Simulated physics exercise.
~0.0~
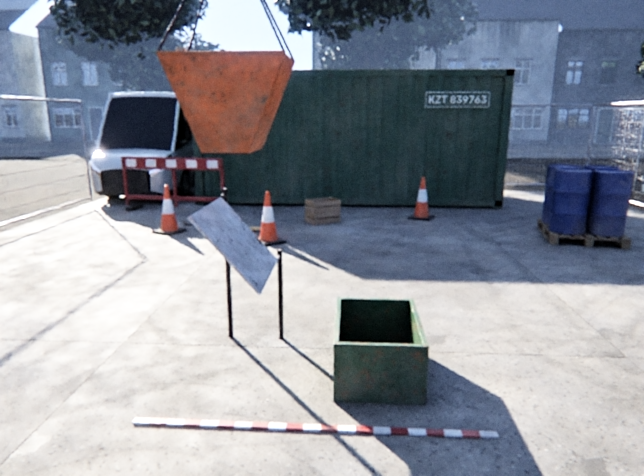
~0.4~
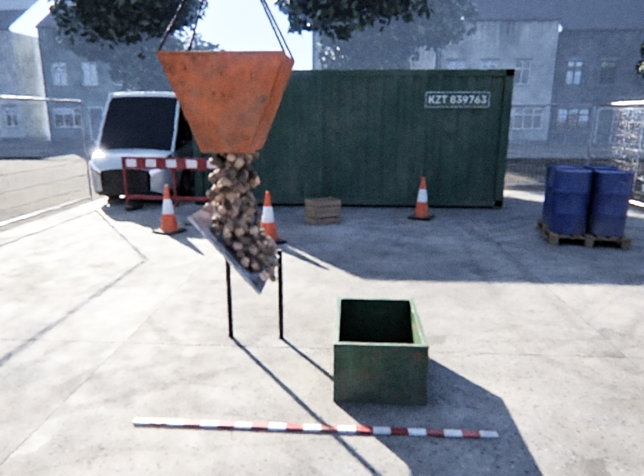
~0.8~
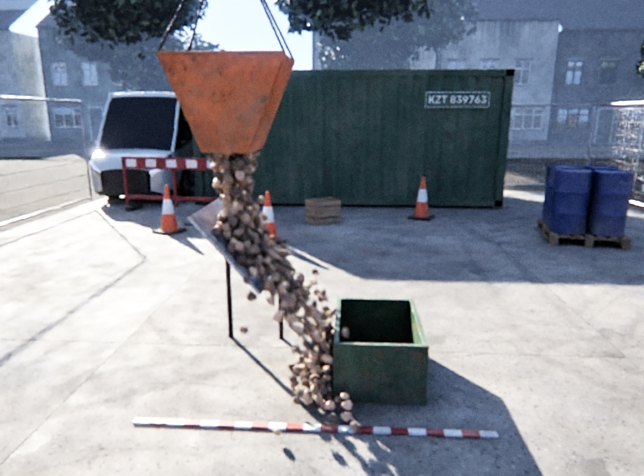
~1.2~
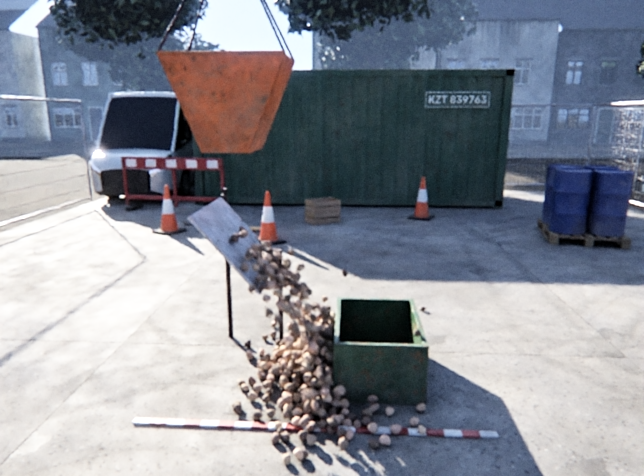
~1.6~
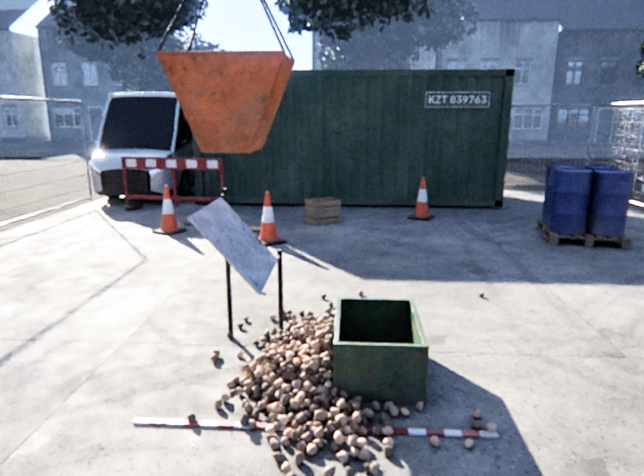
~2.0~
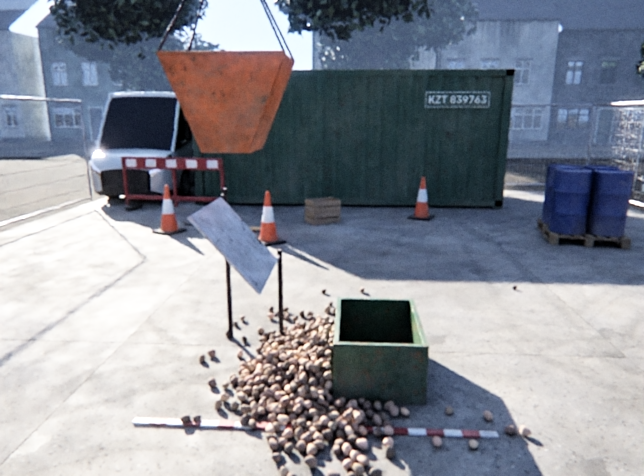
To begin with, an orange skip hangs above a tilted steel plate on two thin legs, with an open green bin standing to the right on a paved yard before a green container. Brownish stones then pour from the bottom of the skip onto the plate. They slide down to the right and drop off its lower edge, landing short of the bin against its left side. The skip empties as the last stones tumble off the plate and the heap spreads over the red and white staff. Finally, the stones lie mostly left of the bin, with some in front and a few scattered to the right, while none can be seen inside it.
